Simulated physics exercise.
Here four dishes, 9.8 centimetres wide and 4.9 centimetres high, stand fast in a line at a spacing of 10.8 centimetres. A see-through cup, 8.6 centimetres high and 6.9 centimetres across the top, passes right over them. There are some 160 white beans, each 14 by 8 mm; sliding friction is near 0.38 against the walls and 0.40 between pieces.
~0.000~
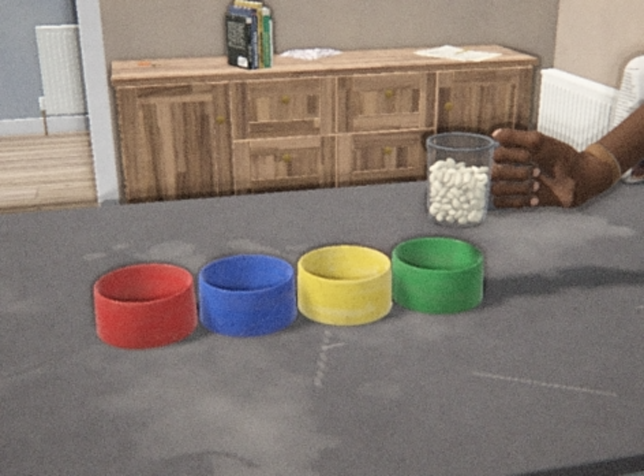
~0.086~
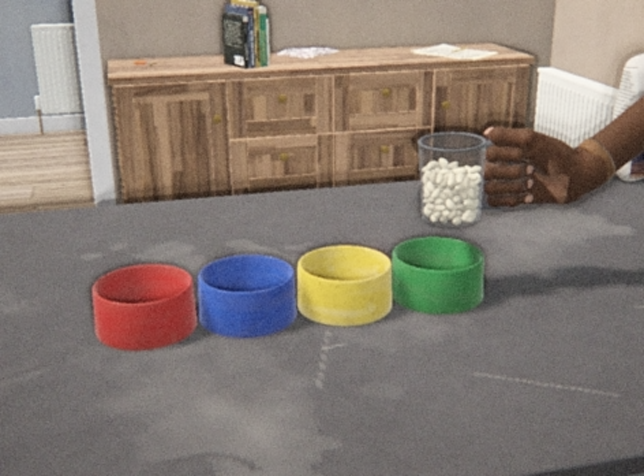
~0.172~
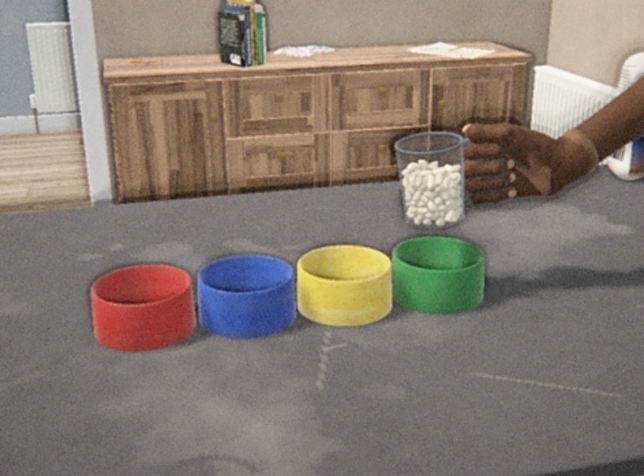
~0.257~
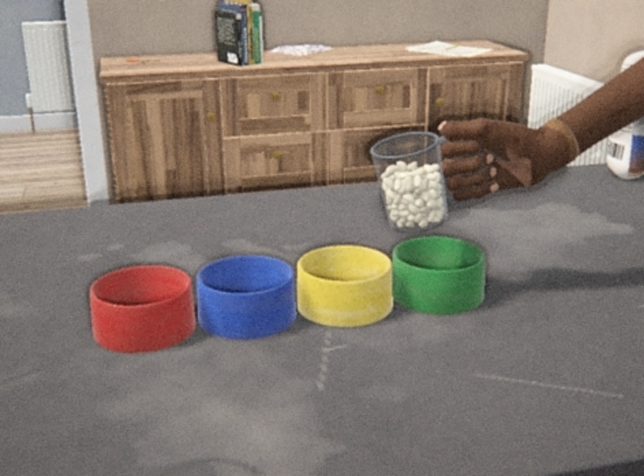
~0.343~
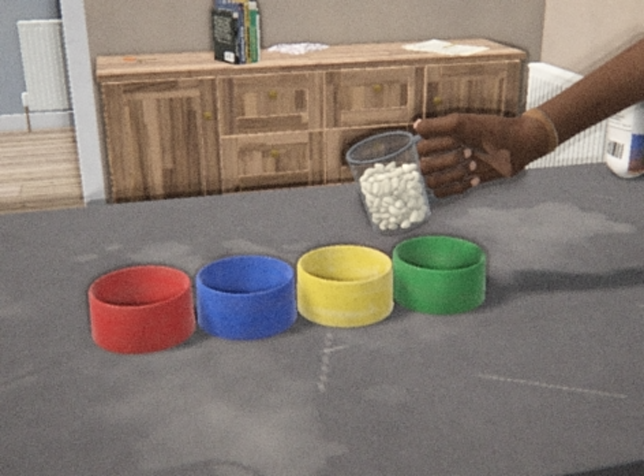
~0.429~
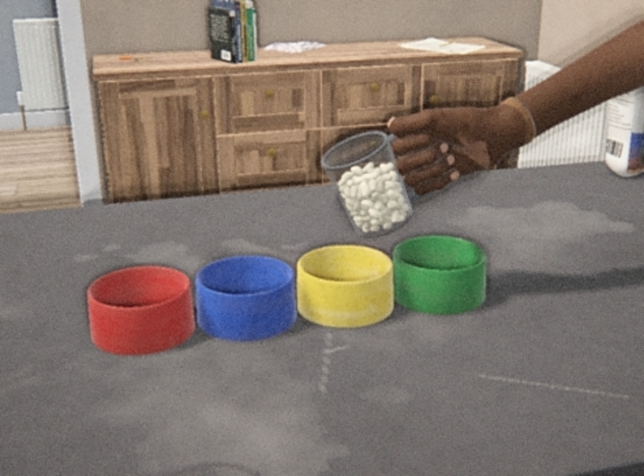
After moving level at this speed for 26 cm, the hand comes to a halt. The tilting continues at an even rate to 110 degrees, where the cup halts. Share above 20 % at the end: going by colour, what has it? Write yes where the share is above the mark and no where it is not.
Red dish: Yes, blue dish: No, green dish: No, yellow dish: No, counter: No.
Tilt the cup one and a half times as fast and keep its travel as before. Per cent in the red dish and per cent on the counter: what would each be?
That gives red 100 with 0 for the counter.
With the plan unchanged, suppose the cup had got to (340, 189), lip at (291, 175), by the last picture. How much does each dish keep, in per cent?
Per cent kept: Red 100, blue 0, green 0, yellow 0.
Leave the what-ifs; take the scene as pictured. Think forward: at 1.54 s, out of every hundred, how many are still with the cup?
Roughly 100 percent.
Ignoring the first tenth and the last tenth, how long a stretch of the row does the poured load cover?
That stretch measures near 5 centimetres.
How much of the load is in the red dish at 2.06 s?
I'd say around 50 per cent.
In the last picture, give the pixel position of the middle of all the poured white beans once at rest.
Once everything settles, the centre is around (152, 313).
After 1.09 s, tilt 63 degrees; cup holds 100 %.
After 1.54 s, tilt 91 degrees; cup holds 100 %.
After 2.06 s, tilt 110 degrees; cup holds 50 %, red 50 %.
In the end, at 3.2 s, red 100 %, blue 0 %, green 0 %, yellow 0 %, counter 0 %.
